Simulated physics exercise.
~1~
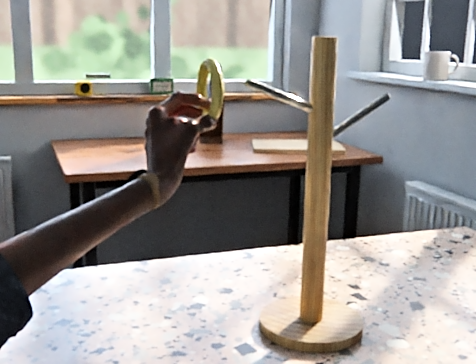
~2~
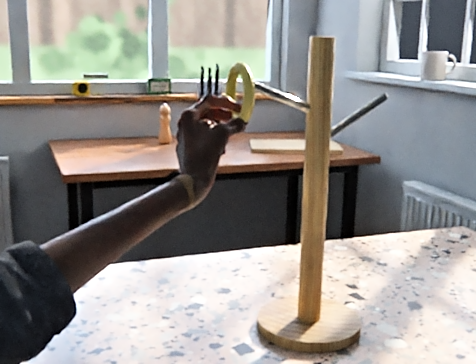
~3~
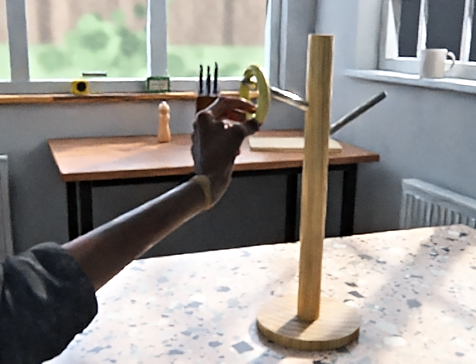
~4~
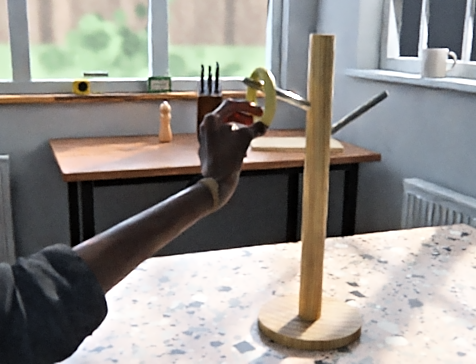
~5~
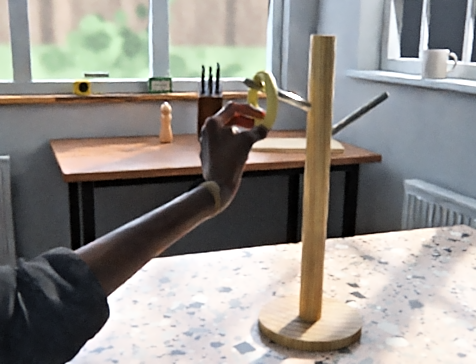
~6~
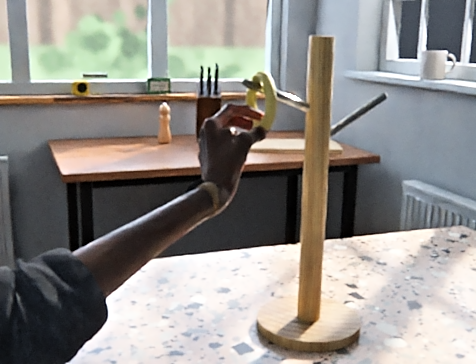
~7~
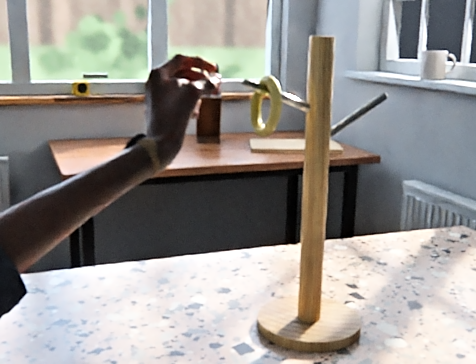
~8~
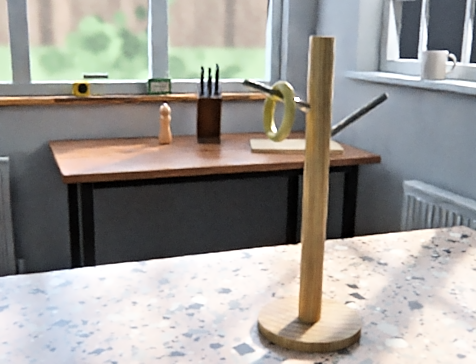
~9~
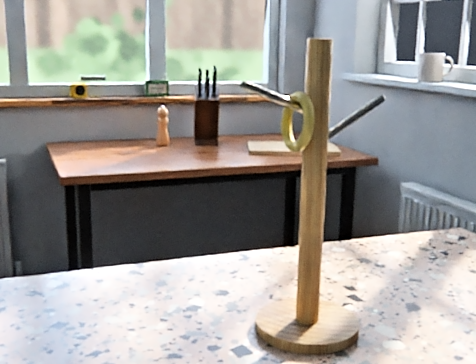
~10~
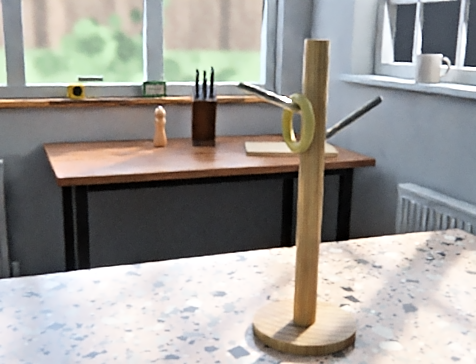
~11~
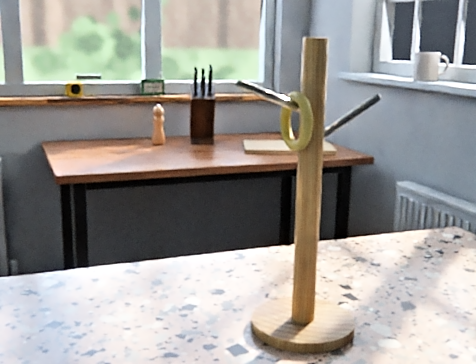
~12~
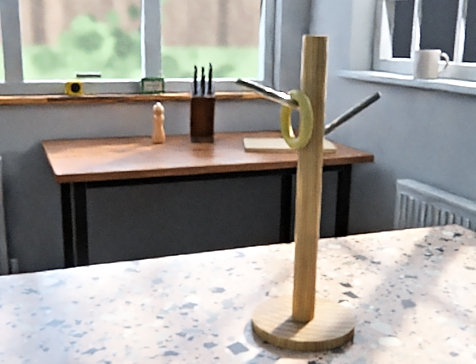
A dark-sleeved arm reaches in from the left of a bright room, seen from across a pale speckled table in a slightly swaying view. On the table, right of centre, stands a wooden post on a round base with dark slanting pegs near its top, while a brown desk, a knife block and windows lie behind. The hand carries a yellow ring of tape rightward to the left peg and holds it there briefly. The fingers then let go and the hand withdraws left. The ring slides along the peg toward the post and stays hanging beside it.
